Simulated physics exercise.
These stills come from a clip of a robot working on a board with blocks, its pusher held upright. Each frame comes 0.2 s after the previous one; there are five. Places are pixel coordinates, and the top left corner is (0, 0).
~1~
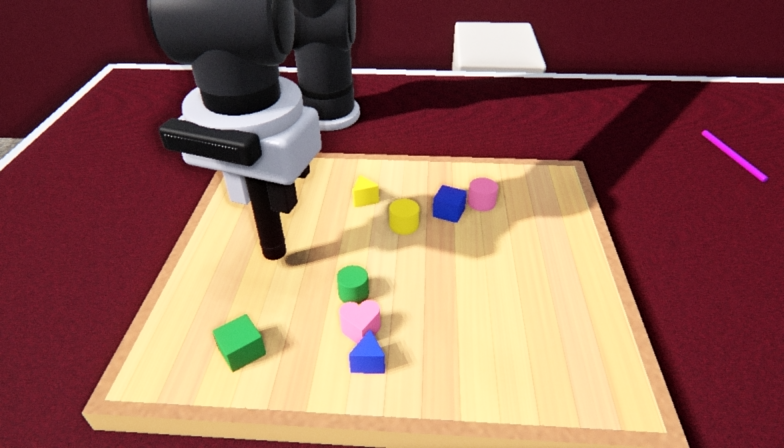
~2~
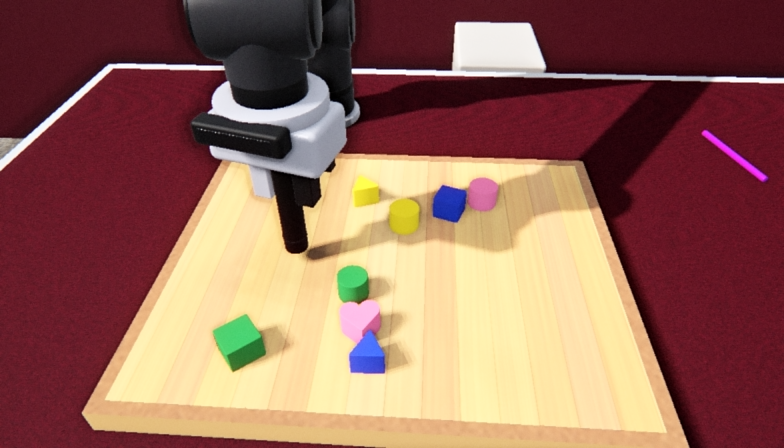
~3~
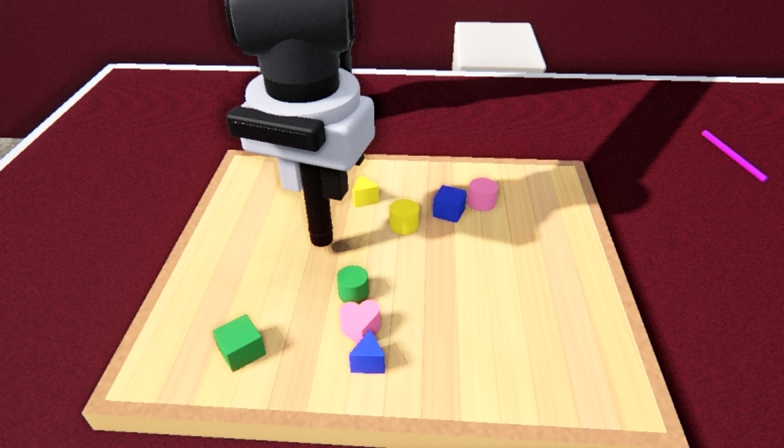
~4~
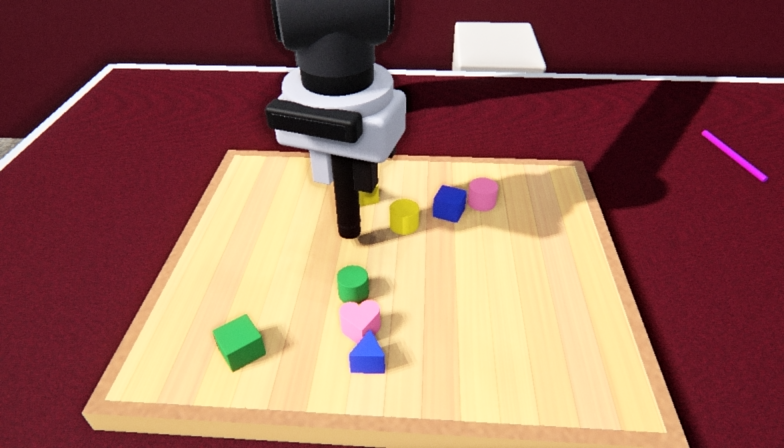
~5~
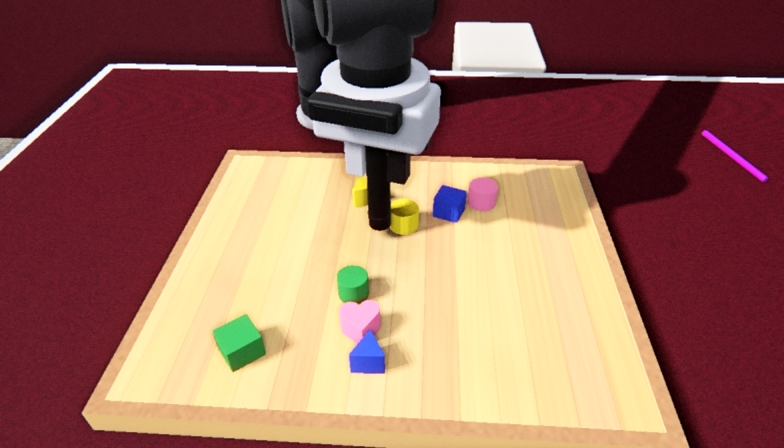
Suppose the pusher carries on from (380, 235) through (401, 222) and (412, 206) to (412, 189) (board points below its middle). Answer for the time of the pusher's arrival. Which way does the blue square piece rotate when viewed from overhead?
Verdict: Counterclockwise.
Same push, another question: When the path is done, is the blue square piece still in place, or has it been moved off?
It gets displaced.
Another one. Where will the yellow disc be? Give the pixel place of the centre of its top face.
About (436, 192).
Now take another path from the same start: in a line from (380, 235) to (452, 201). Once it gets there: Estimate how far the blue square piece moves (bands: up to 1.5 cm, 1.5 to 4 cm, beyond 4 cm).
Result: Over 4 cm.
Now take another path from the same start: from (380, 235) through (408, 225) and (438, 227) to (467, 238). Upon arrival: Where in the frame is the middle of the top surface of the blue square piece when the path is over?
So, by the moment the path ends, you'll find the top centre of the blue square piece at (464, 187).
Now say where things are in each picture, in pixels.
Pusher tip at (275, 253); block tops, yellow triangular piece at (364, 183); yellow disc at (404, 207); blue square piece at (450, 195); pink disc at (484, 185), in the first picture.
Pusher at (297, 247); blocks unchanged, in the second picture.
Pusher at (322, 240); blocks unchanged, in the third picture.
Pusher at (350, 233); blocks unchanged, in the fourth picture.
Pusher at (380, 225); yellow triangular piece at (364, 183); yellow disc at (404, 207); blue square piece at (450, 195); pink disc at (484, 185), in the fifth picture.
What follows on the original path. One third of the way, pusher at (401, 211); yellow disc at (425, 198); blue square piece at (456, 193).
Two thirds of the way, pusher at (412, 194); yellow disc at (436, 192); blue square piece at (465, 194), turned 20° anticlockwise; pink disc at (490, 183).
At the end, pusher at (412, 179); yellow triangular piece in place; yellow disc at (436, 192); blue square piece at (465, 194), turned 20° anticlockwise; pink disc at (490, 183).
